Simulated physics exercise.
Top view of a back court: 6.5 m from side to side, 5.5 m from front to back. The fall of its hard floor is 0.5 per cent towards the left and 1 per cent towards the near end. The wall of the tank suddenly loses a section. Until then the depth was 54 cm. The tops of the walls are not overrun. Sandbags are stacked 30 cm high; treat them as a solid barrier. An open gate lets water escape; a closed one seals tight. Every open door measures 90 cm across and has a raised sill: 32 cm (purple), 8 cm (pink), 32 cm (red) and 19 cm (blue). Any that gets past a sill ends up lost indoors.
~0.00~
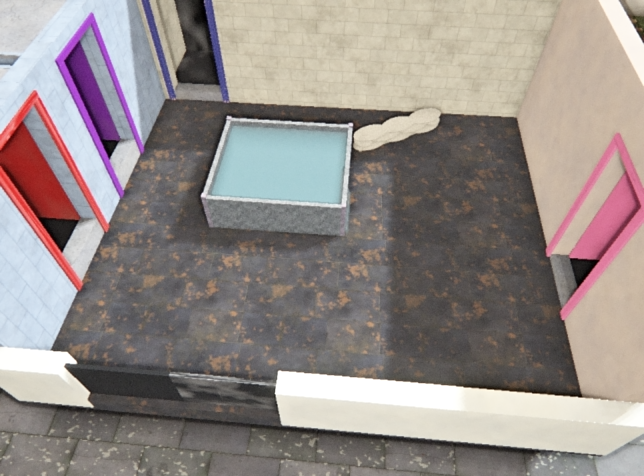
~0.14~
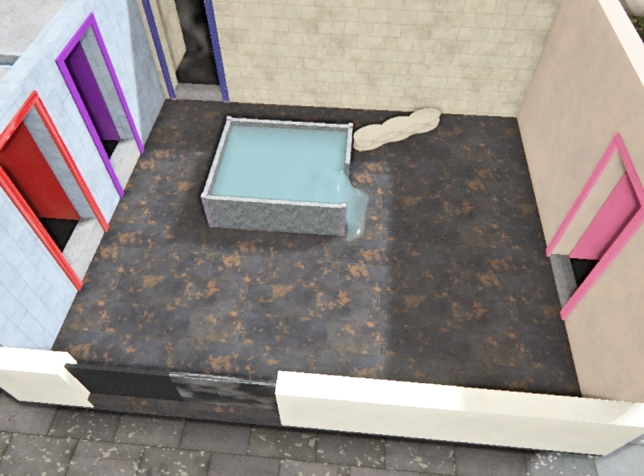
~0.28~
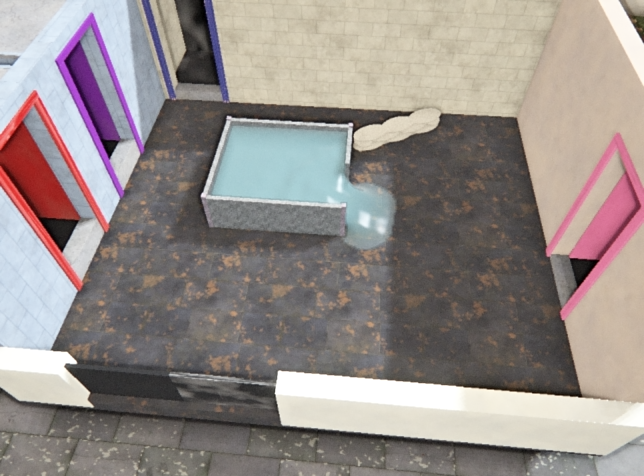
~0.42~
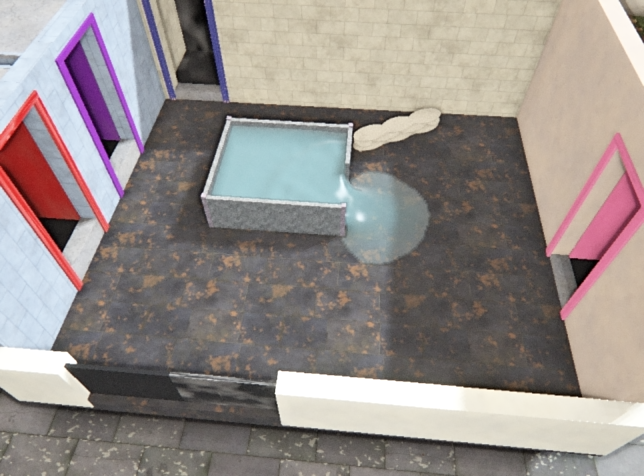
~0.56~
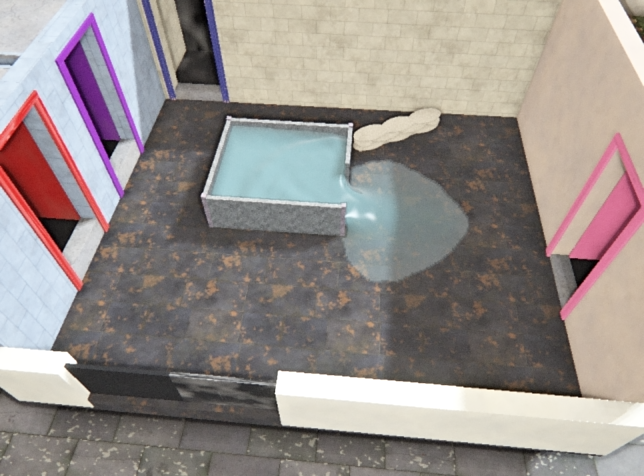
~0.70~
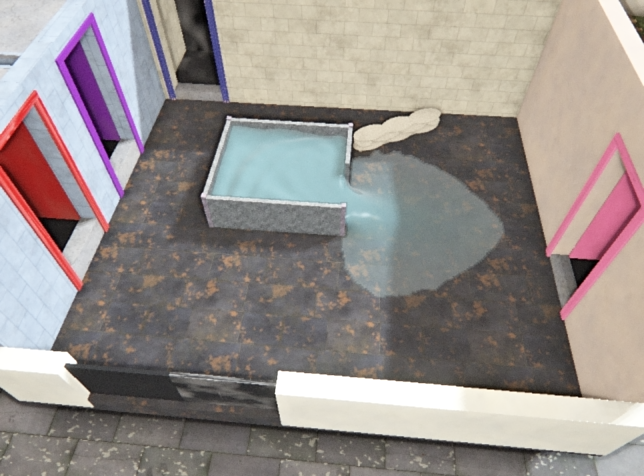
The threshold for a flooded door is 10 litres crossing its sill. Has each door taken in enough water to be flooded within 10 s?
In order: The purple door lets in less than the cap; the pink door lets in more than the cap; the red door lets in less than the cap; the blue door lets in less than the cap.
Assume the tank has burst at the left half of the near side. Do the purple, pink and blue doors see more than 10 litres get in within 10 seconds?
Purple door doesn't reach it, pink door doesn't reach it, blue door doesn't reach it.
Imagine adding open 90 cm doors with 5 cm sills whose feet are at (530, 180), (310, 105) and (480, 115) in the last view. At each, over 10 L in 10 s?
Taking them in order, the first gets enough, the second too little and the third enough.
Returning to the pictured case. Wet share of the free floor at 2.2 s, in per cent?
35 %.
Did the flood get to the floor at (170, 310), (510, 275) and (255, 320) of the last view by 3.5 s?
First spot bone dry, second soaked, third bone dry.
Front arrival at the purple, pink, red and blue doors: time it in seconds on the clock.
Purple 9.0 s, pink 1.1 s, red 7.0 s, blue not in the 10 s.
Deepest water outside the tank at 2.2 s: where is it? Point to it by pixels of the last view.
Close to pixel (588, 424).
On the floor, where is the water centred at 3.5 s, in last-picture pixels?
I'd put it close to (385, 217).
After 1.4 s water covers 25 % of the floor and is deepest (32 cm) near (350, 214); purple door not reached, pink door 5 cm at the sill, 1 L in, red door not reached, blue door not reached.
After 2.2 s water covers 35 % of the floor and is deepest (32 cm) near (588, 424); purple door not reached, pink door 18 cm at the sill, 29 L in, red door not reached, blue door not reached.
After 3.5 s water covers 40 % of the floor and is deepest (22 cm) near (588, 424); purple door not reached, pink door 13 cm at the sill, 70 L in, red door not reached, blue door not reached.
After 6.0 s water covers 65 % of the floor and is deepest (15 cm) near (572, 422); purple door not reached, pink door 10 cm at the sill, 91 L in, red door not reached, blue door not reached.
After 10.0 s water covers 85 % of the floor and is deepest (12 cm) near (524, 418); purple door 4 cm at the sill, 0 L in, pink door 7 cm at the sill, 95 L in, red door 7 cm at the sill, 0 L in, blue door not reached.
